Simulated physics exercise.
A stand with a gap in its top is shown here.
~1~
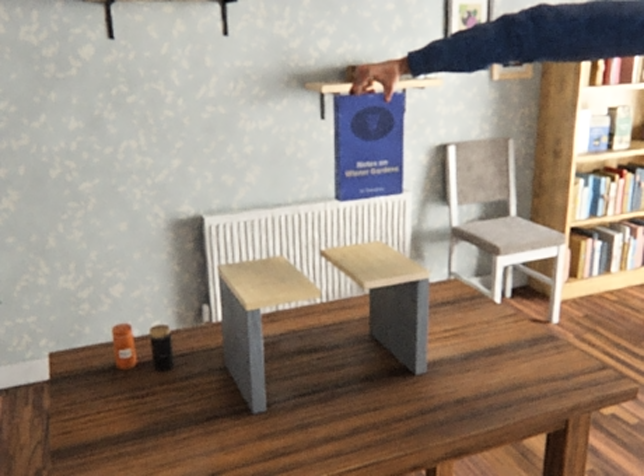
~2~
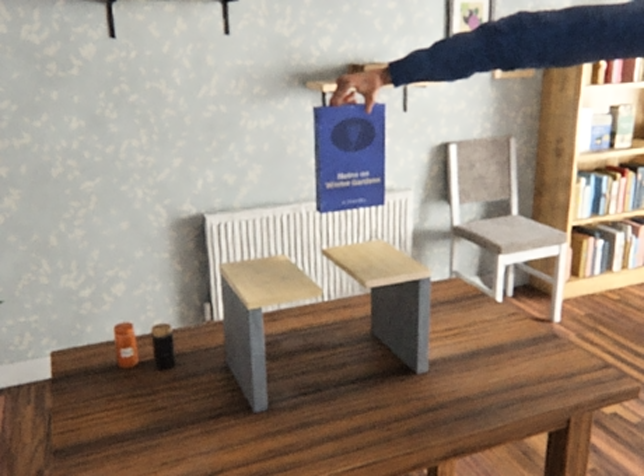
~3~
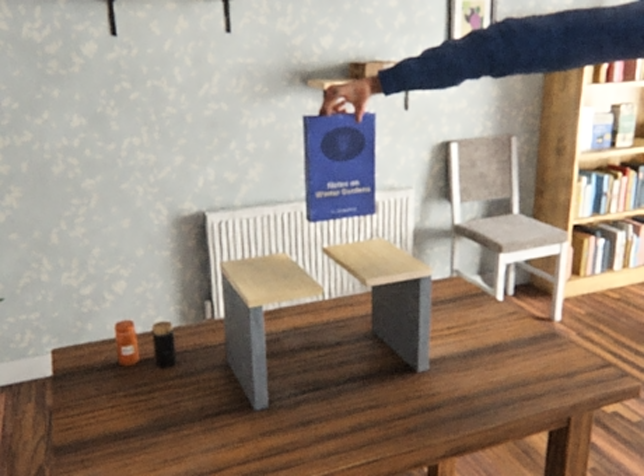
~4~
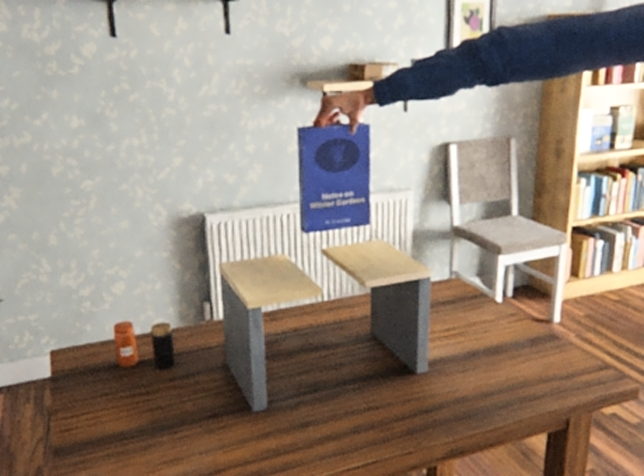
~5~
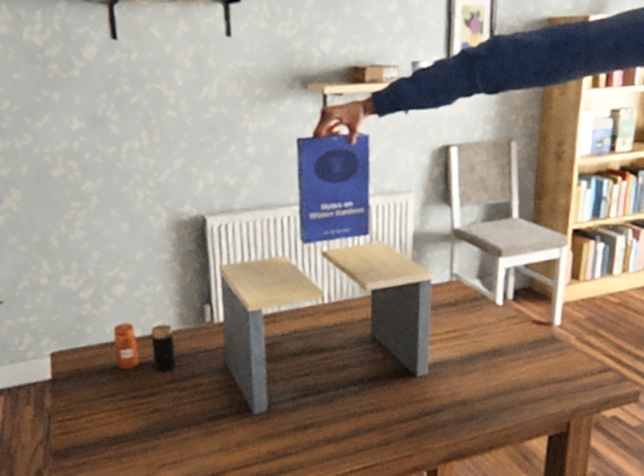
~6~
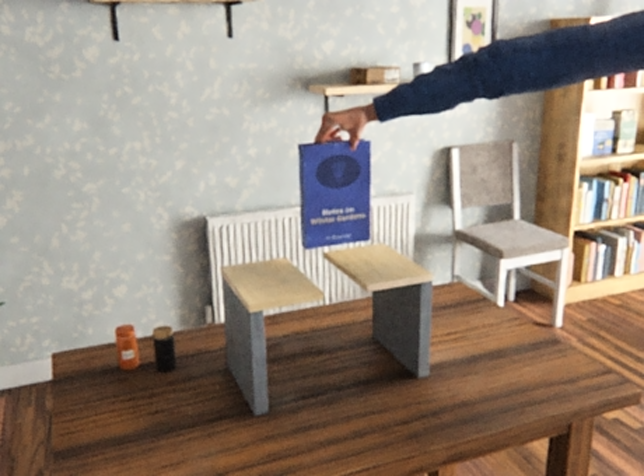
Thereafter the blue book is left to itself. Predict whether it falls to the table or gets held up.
Chances are it won't go through.
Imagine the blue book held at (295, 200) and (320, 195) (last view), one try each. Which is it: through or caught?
Try one: It gets jammed. Try two: It gets jammed.
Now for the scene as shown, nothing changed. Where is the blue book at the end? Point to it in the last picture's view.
The object finishes roughly at pixel (290, 242).
Then, 0.30 s on from there, blue book turned 8° from how it was put near (330, 223).
Then, 0.60 s on from there, blue book on its side near (301, 239).
In the end, toppled on the stand or table, blue book; the other 2 unmoved. At the end, from the last picture's camera, blue book near (290, 242). The book stays on top.
